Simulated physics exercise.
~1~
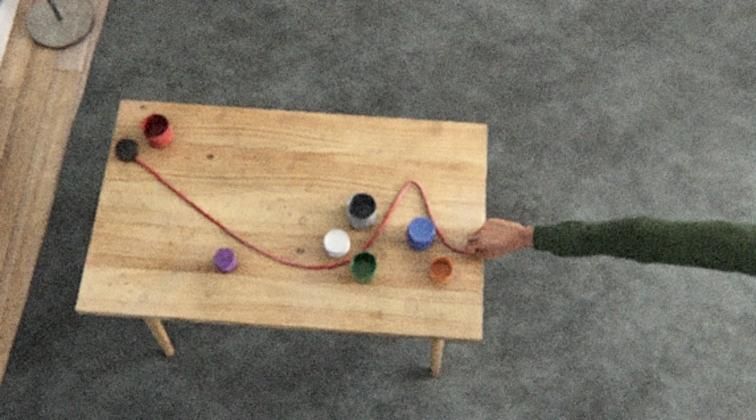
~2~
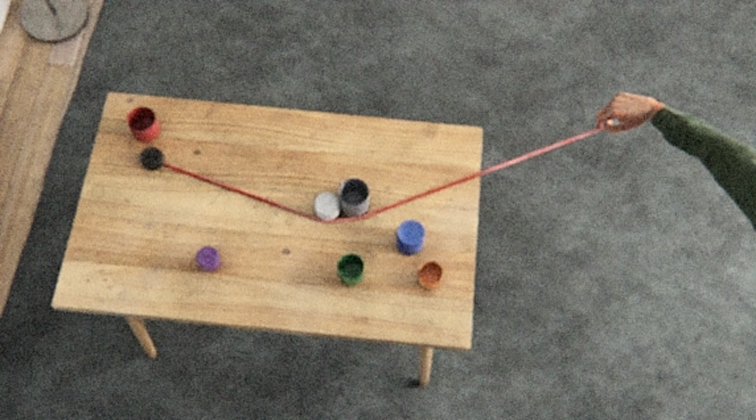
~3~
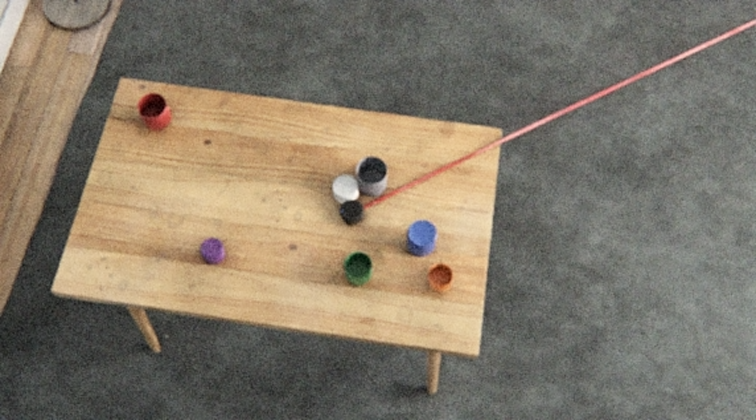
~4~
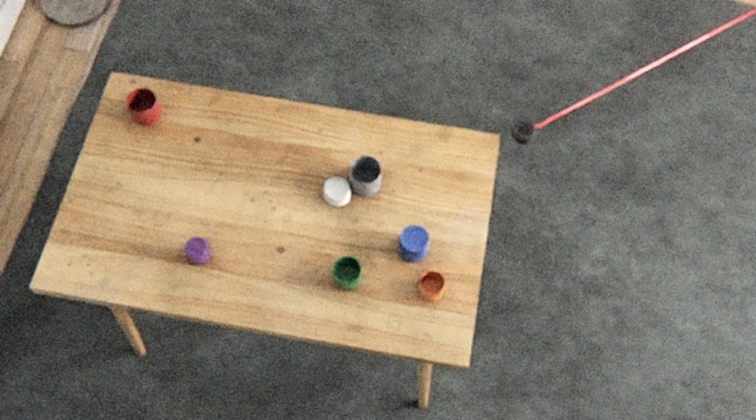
At the start, a black disc-shaped object lies near the red cup at the left of a wooden table, its red cord trailing loosely among cups and small containers to a hand at the right edge. The hand draws the cord up and to the right, pulling it taut against the white tin and grey cup, which shift upward. The black object then slides across the table to just beside those two, nudged slightly farther along. Finally it comes off the right side on the taut cord, while the other containers remain standing on the table.
